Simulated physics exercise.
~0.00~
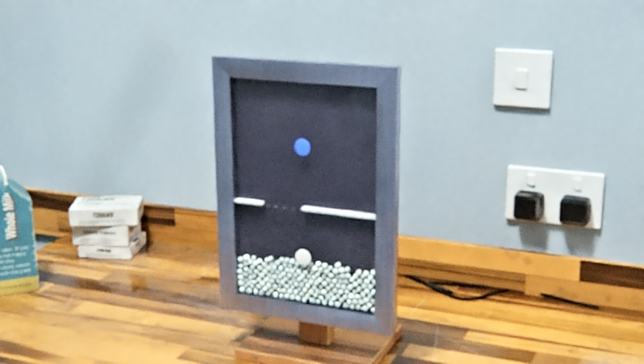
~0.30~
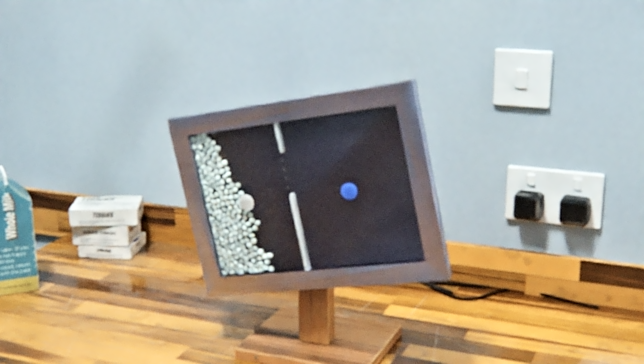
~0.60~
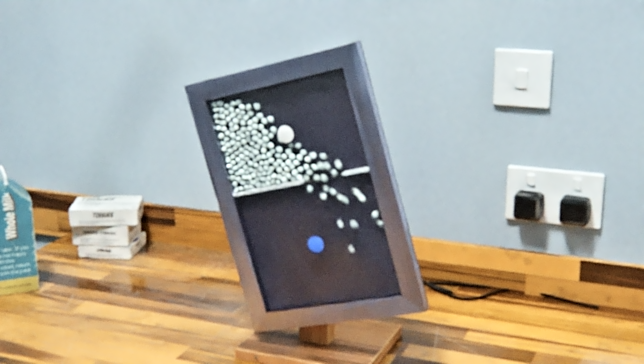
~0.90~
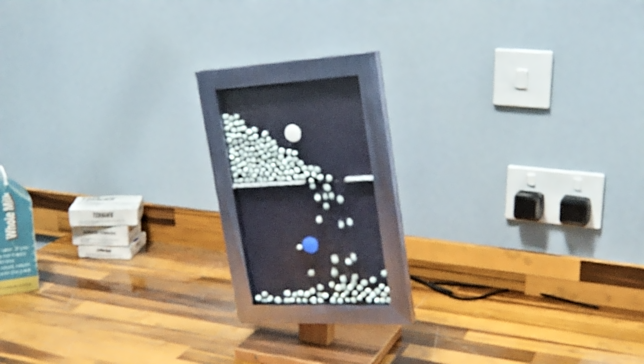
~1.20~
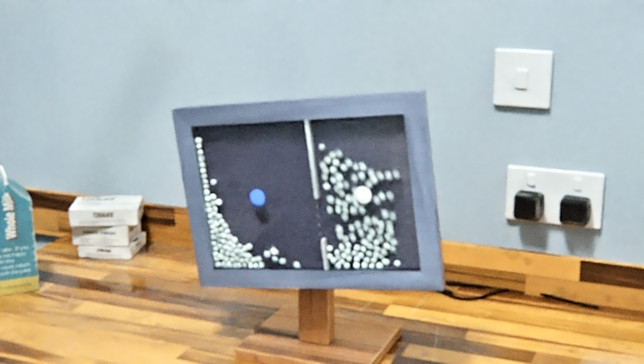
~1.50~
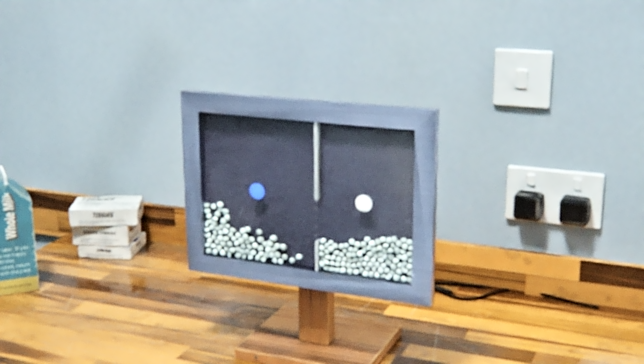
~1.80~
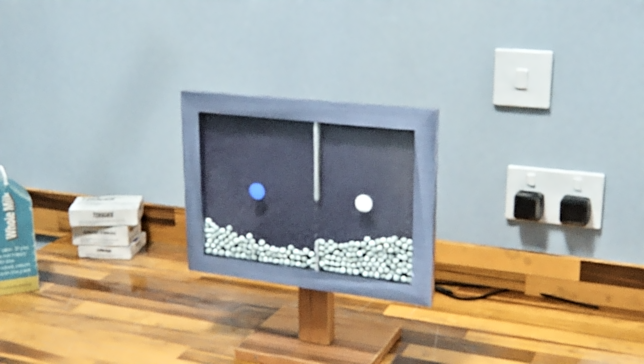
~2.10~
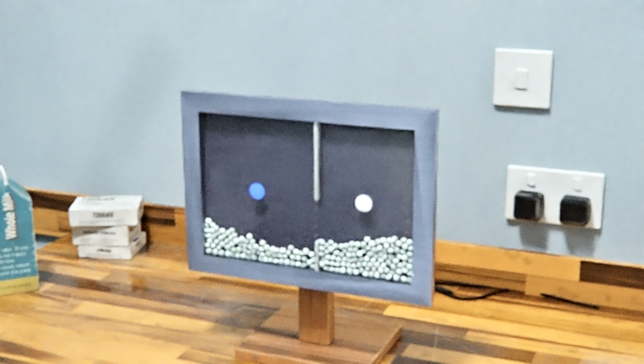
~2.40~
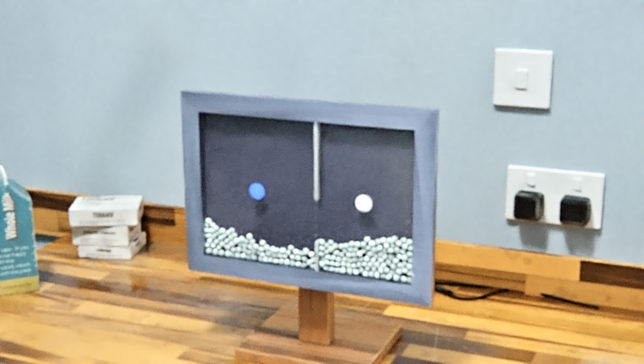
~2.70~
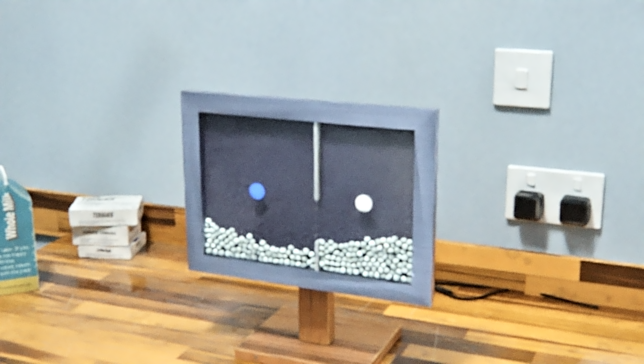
White beads in a framed case spill between chambers as it turns clockwise, then settle along the bottom.
